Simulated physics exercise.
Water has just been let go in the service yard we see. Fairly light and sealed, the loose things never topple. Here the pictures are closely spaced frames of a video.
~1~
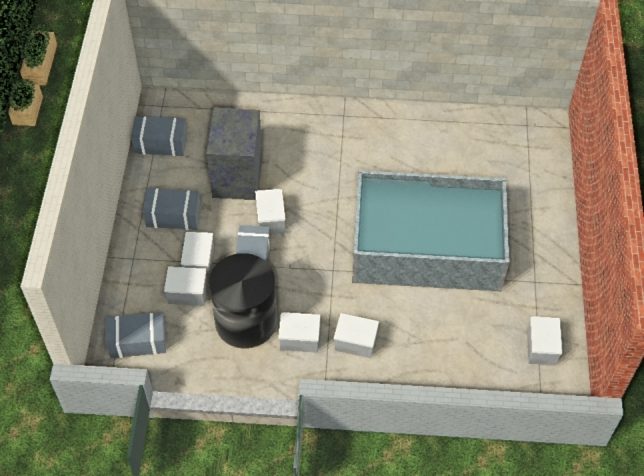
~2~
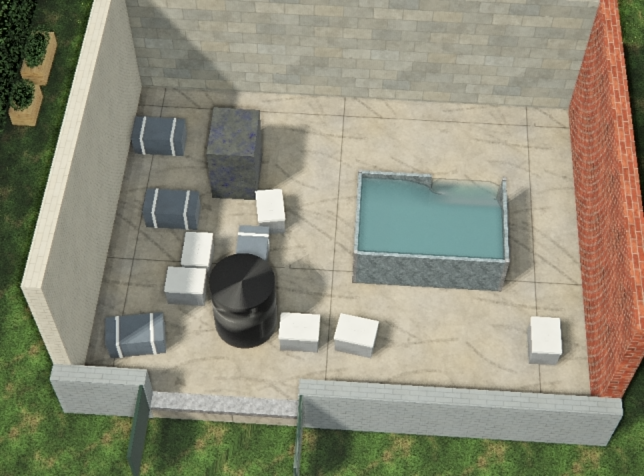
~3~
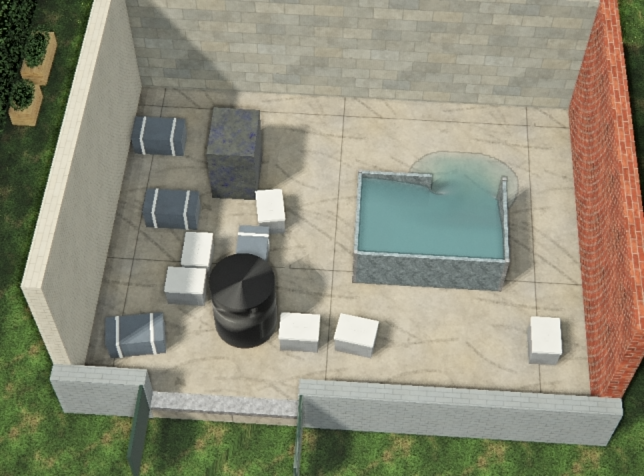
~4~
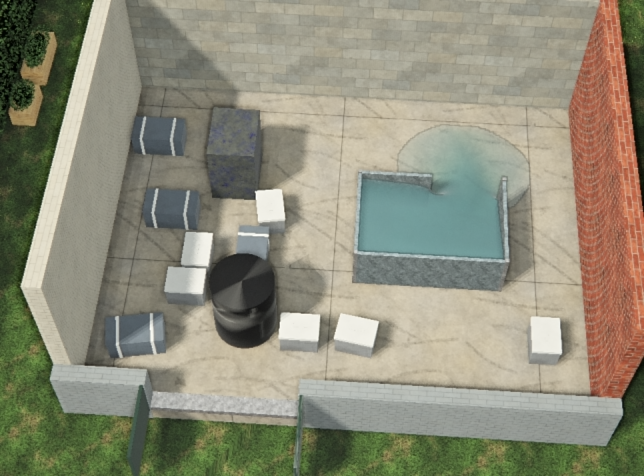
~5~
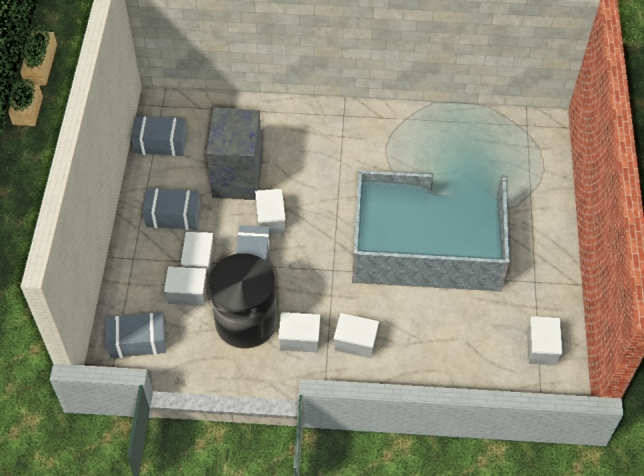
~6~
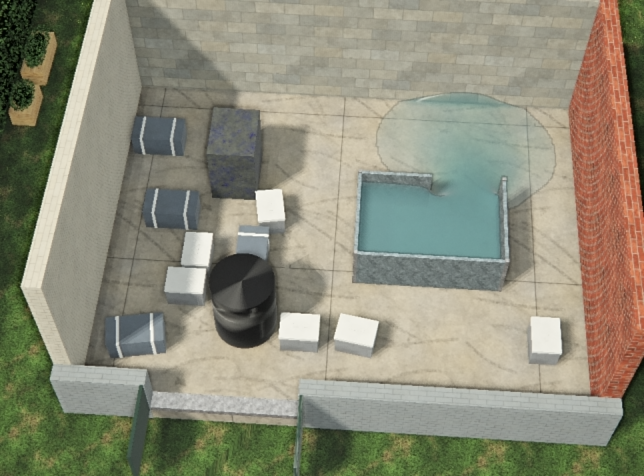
In a walled yard with scattered white blocks and a black tank, water broke out through the back of a raised stone pool and spread across the paving to the rear wall, moving nothing.
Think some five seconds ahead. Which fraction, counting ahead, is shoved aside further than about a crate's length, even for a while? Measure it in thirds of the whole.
Fewer than a third of the things get pushed well away.
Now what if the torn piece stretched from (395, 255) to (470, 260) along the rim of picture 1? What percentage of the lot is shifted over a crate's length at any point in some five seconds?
Estimate: Some 40 per cent.
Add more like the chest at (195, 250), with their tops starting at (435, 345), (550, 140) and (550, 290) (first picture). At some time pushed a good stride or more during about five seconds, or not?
Stays put, shoved clear, shoved clear.
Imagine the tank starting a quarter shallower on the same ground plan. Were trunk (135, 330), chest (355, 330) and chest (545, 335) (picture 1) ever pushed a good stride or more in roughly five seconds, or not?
Answers in the order asked: Stayed within the threshold, stayed within the threshold, went past the threshold.
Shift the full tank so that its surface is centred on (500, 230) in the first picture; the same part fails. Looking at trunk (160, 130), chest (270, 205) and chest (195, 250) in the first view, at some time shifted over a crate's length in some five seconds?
In turn: Beyond that mark, beyond that mark, beyond that mark.
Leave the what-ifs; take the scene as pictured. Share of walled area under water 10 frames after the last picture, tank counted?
Roughly 30 in a hundred.
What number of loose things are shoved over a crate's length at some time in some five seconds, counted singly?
The total is 2.
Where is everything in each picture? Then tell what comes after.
In the first picture, a trunk at (252, 248) rests on the ground; a chest at (357, 329), on the bottom; 0 of 10 have shifted.
In the second picture, a trunk at (252, 248), on the bottom; a chest at (357, 329) rests on the ground; 0 of 10 have shifted.
In the third picture, a trunk at (252, 248), on the bottom; a chest at (357, 329), on the bottom; 0 of 10 have shifted.
In the fourth picture, a trunk at (252, 248) rests on the ground; a chest at (357, 329), on the bottom; 0 of 10 have shifted.
In the fifth picture, a trunk at (252, 248) rests on the ground; a chest at (357, 329) rests on the ground; 0 of 10 have shifted.
In the sixth picture, a trunk at (252, 248) rests on the ground; a chest at (357, 329) rests on the ground; 0 of 10 have shifted.
A moment on, 0 of 10 are well off their spots; 0 afloat.
Next, 0 of 10 are well off their spots; 0 afloat.
Later, 0 of 10 are well off their spots; 1 afloat.
In the end, 2 of 10 are well off their spots, and 2 have been at some point; 2 afloat.
